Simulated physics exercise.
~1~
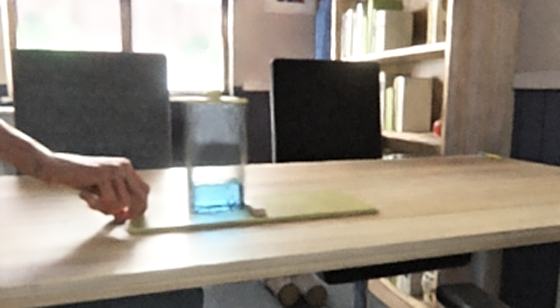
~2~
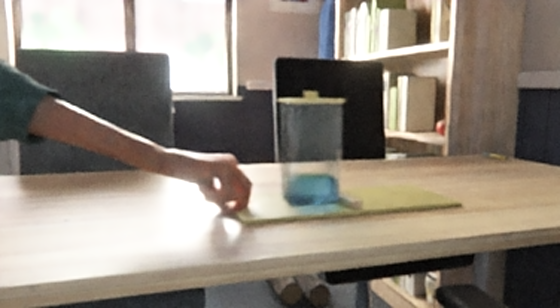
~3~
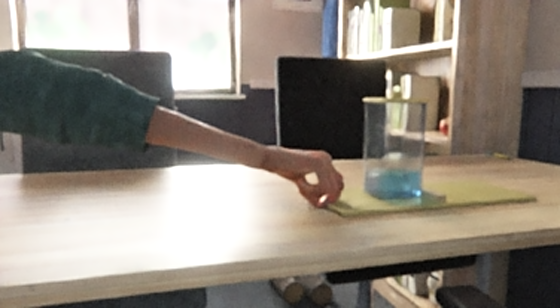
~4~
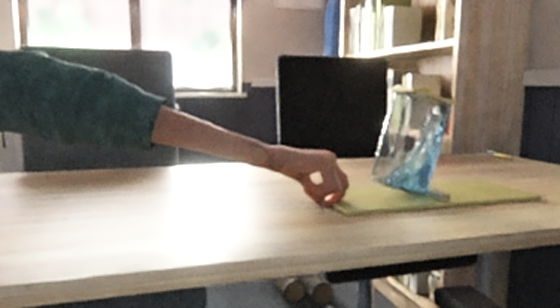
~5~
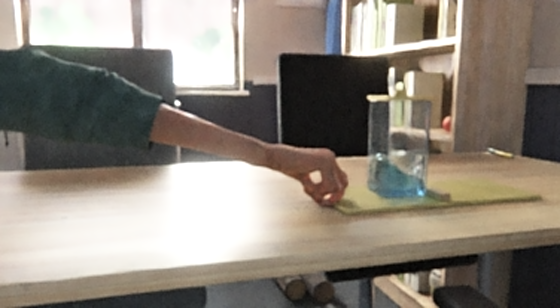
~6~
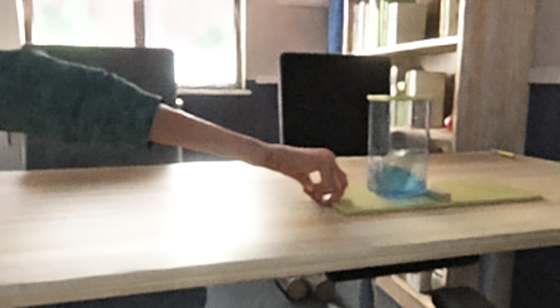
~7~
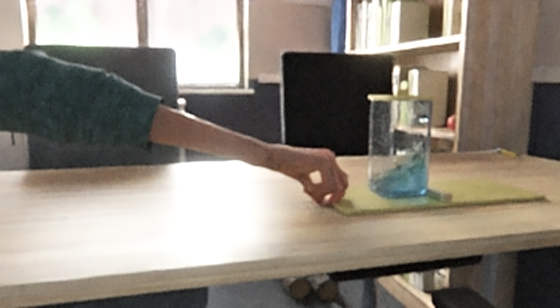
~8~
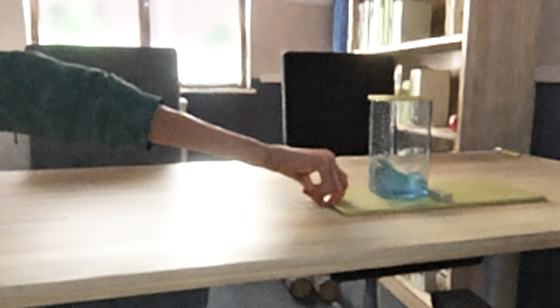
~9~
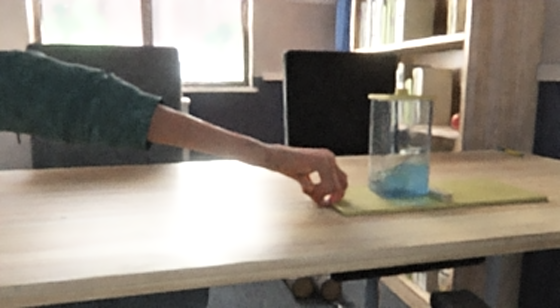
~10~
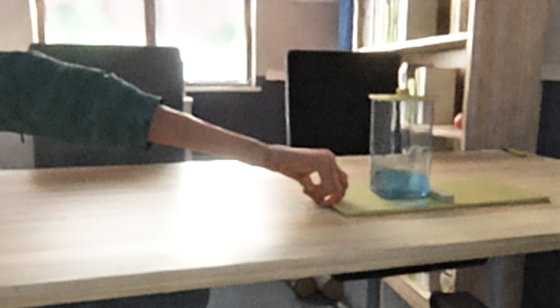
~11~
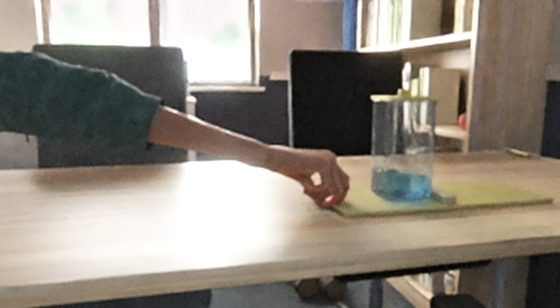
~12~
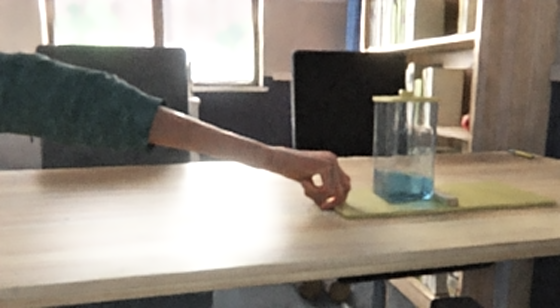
A clear canister of blue water slides right on a hand-moved board, tips briefly, and settles upright.
